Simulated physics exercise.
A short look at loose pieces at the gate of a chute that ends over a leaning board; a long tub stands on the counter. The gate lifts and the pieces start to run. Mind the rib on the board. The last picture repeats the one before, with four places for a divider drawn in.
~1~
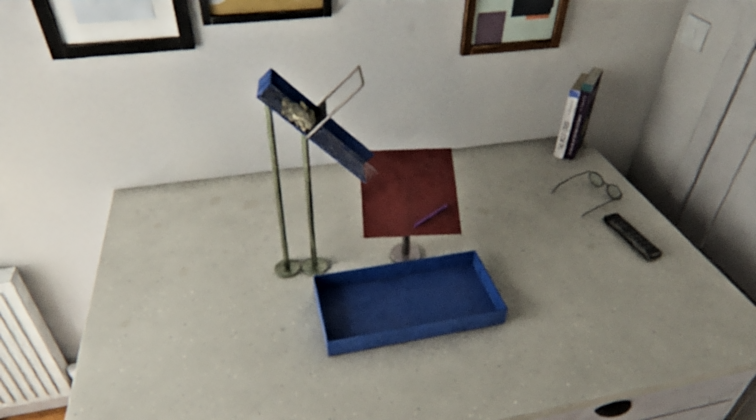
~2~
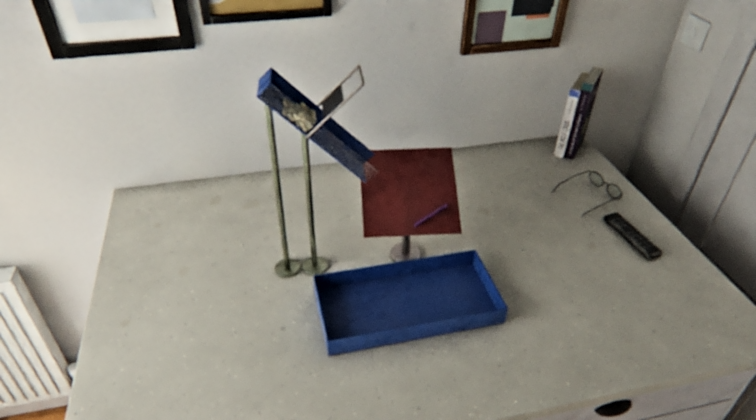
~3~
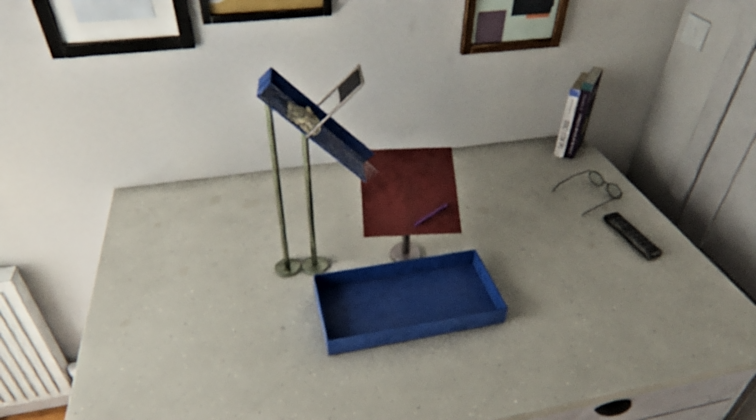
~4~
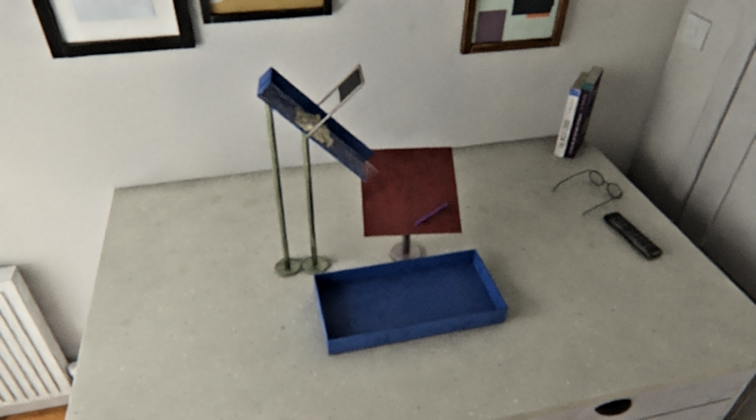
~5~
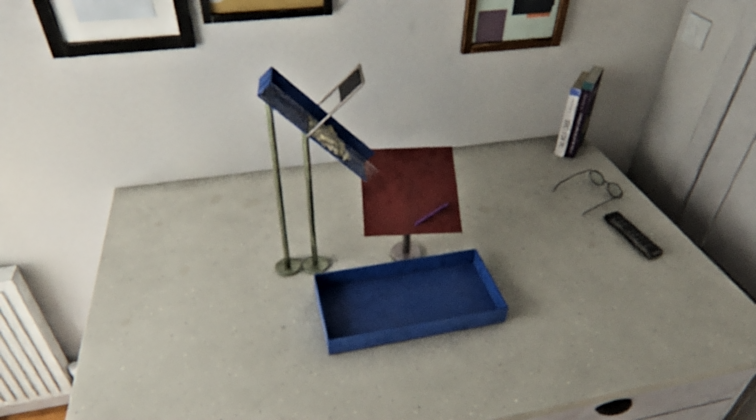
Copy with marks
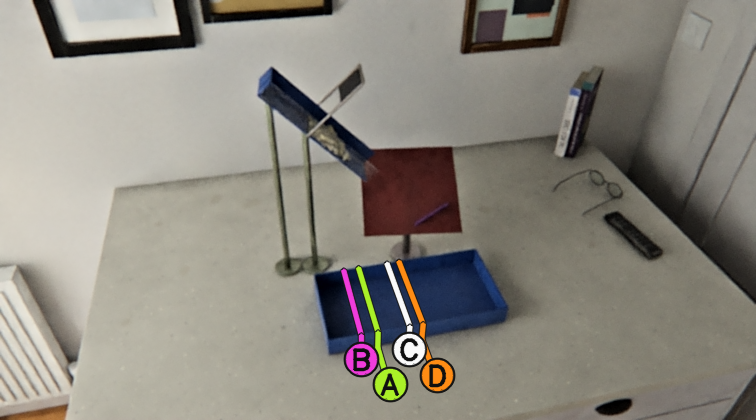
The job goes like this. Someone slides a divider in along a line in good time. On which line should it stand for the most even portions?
I would pick line D.
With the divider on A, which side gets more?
More lands on the right.
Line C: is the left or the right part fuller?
Right.
On the marked copy, line A crosses the front rim at (377, 331); line B crosses the front rim at (361, 334); line C crosses the front rim at (409, 325); line D crosses the front rim at (422, 323).
Choosing A, of what is caught, none on the left of the divider, all on the right.
Choosing B, of what is caught, none on the left of the divider, all on the right.
Choosing C, of what is caught, a small part on the left of the divider, most on the right.
Choosing D, of what is caught, about a third on the left of the divider, about two thirds on the right.
